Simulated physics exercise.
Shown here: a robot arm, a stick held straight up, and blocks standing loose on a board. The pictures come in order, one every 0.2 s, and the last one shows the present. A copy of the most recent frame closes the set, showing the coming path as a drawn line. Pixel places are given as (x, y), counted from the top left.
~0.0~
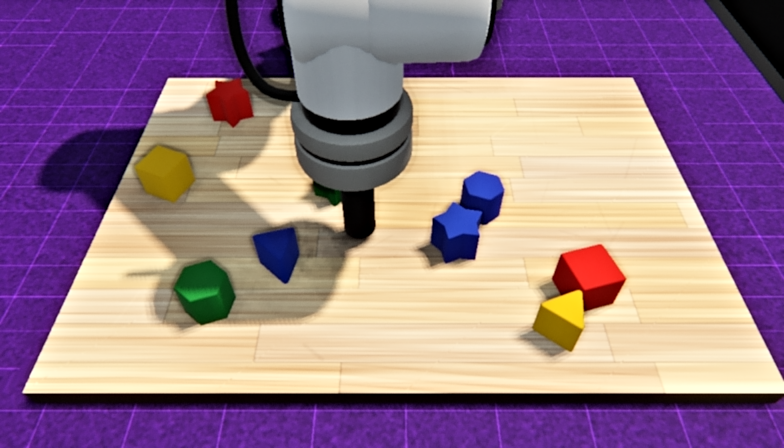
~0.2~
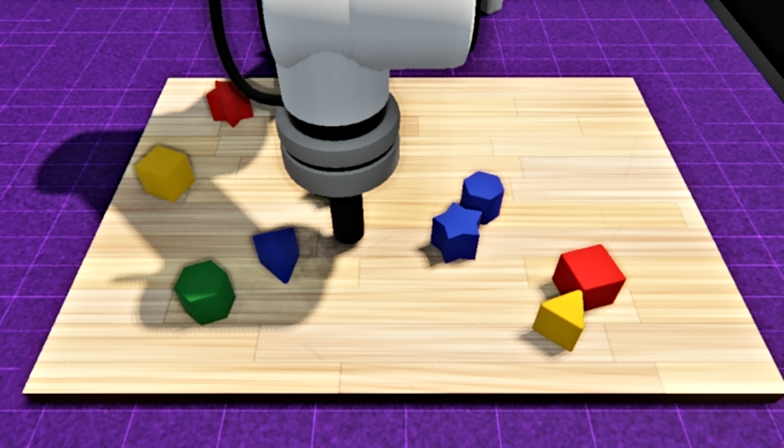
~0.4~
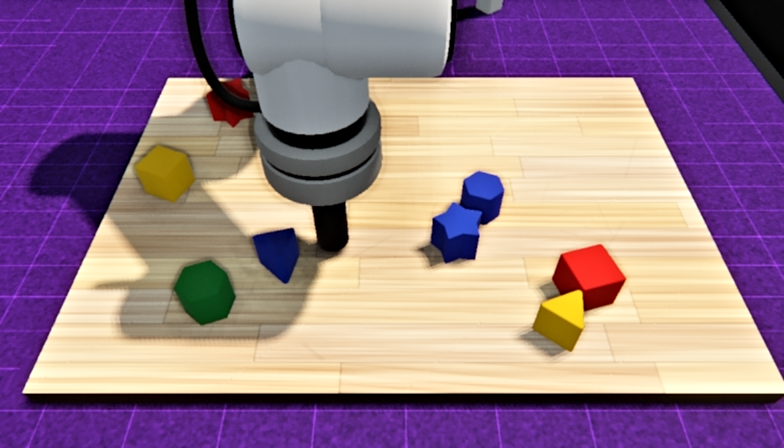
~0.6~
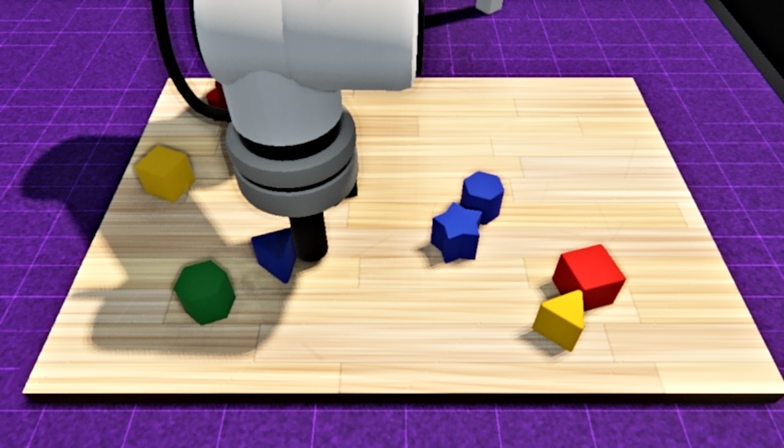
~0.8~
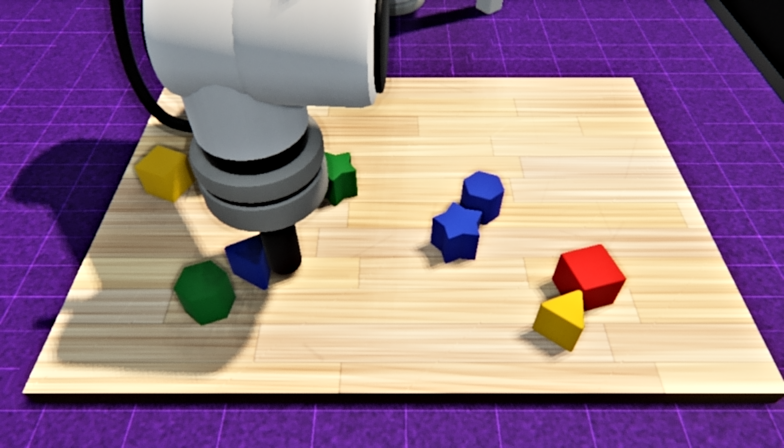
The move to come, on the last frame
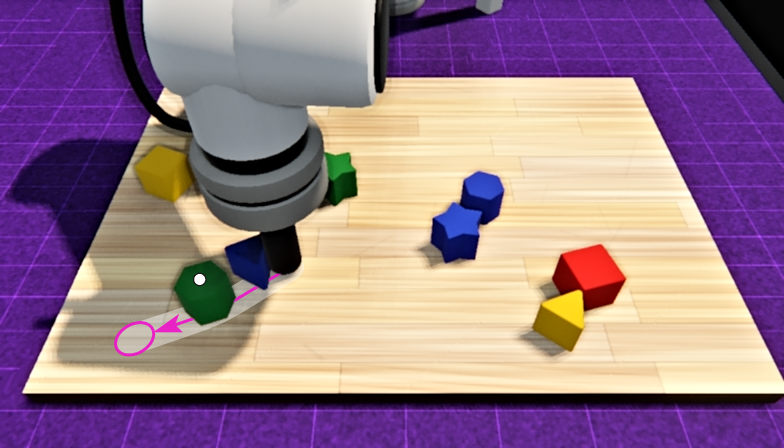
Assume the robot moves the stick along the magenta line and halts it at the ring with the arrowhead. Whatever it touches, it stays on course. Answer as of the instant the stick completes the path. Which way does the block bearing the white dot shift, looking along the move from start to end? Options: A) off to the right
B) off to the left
My pick is A.
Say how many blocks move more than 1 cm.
There will be two blocks displaced.
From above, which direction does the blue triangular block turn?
The answer is clockwise.
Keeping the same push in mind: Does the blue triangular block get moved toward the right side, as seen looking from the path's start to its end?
I'd say yes.
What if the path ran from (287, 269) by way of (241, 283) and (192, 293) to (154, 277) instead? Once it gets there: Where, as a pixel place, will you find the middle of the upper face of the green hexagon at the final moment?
Just about (156, 302).
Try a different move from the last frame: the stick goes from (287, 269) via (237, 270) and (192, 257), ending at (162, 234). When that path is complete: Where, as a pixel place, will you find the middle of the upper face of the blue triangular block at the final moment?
The middle of its top is at (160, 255).
The drawn path runs from (287, 269) by way of (242, 296) and (191, 319) to (135, 338); the dot is on the green hexagon.
On the path given first. One third of the way, stick (238, 290); green hexagon (187, 284), turned 15° anticlockwise; blue triangular block (208, 251).
Two thirds of the way, stick (186, 313); green hexagon (133, 300); blue triangular block (204, 251), turned 30° clockwise.
At the end, stick (130, 332); green hexagon (75, 312); blue triangular block (204, 251), turned 30° clockwise.
